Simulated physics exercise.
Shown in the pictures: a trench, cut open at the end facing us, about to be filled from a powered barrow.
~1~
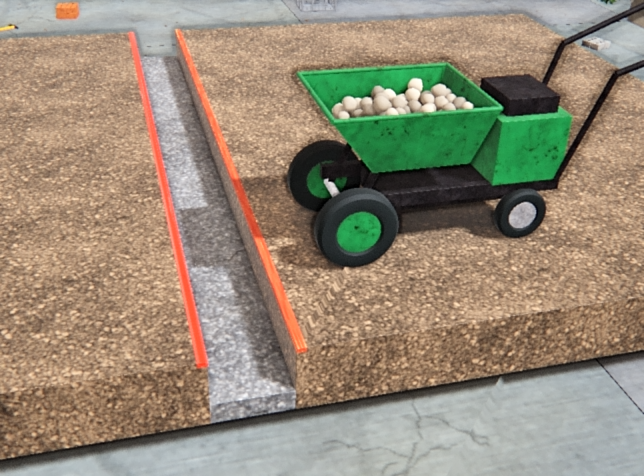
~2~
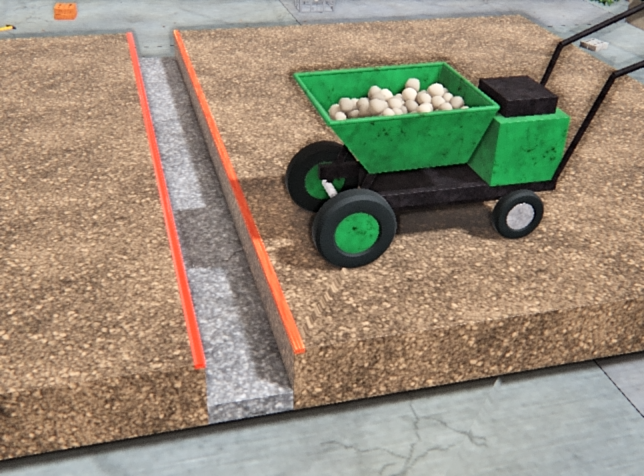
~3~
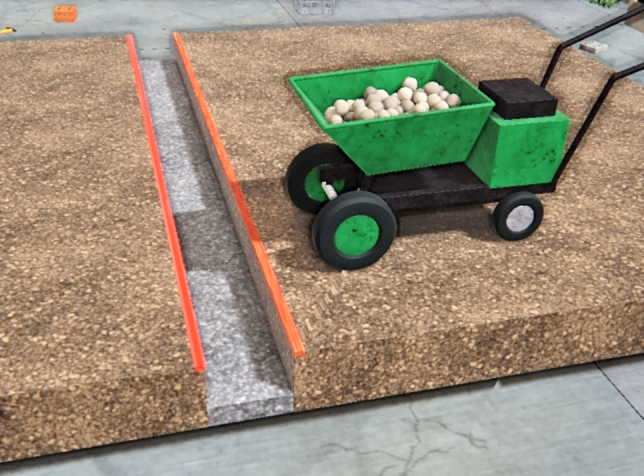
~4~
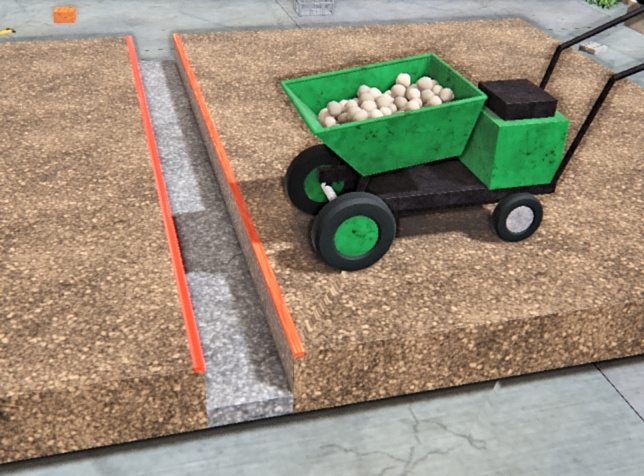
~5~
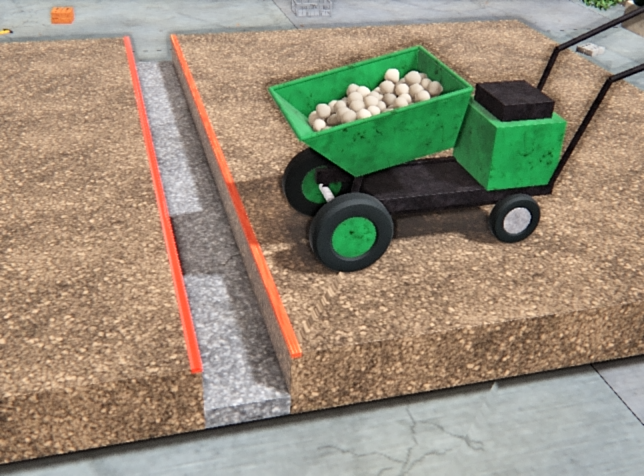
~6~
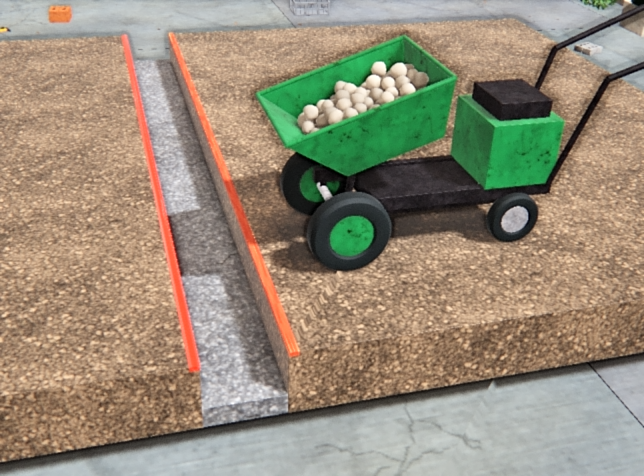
The video shows a green powered barrow loaded with pale round pebbles standing on brown ground beside a grey, orange-edged trench, as its skip starts level and gradually tilts forward to the left, the pebbles staying inside.
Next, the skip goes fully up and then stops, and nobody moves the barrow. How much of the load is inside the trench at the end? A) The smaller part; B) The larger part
The answer is B.
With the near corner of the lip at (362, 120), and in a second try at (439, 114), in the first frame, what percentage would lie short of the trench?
0 % and 60 %, in that order.
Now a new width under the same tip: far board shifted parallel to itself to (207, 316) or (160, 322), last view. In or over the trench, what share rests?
40 %, then 100 %.
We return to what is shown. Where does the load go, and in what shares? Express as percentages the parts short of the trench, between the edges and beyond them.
Out of a hundred: Short 0; between 75; beyond 25.
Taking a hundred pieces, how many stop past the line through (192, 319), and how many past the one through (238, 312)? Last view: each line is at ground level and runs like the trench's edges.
Roughly 30 and 80 percent.
Soon after the last picture, skip tipped steeply; all in the skip.
A little later, skip tipped steeply; most in the skip; a small part in or heaped over the trench; a stray few beyond it; a small part falling.
Later still, skip tipped right over; a small part in the skip; about two thirds in or heaped over the trench; about a quarter beyond it.
By the end, skip tipped right over; most in or heaped over the trench; about a quarter beyond it.
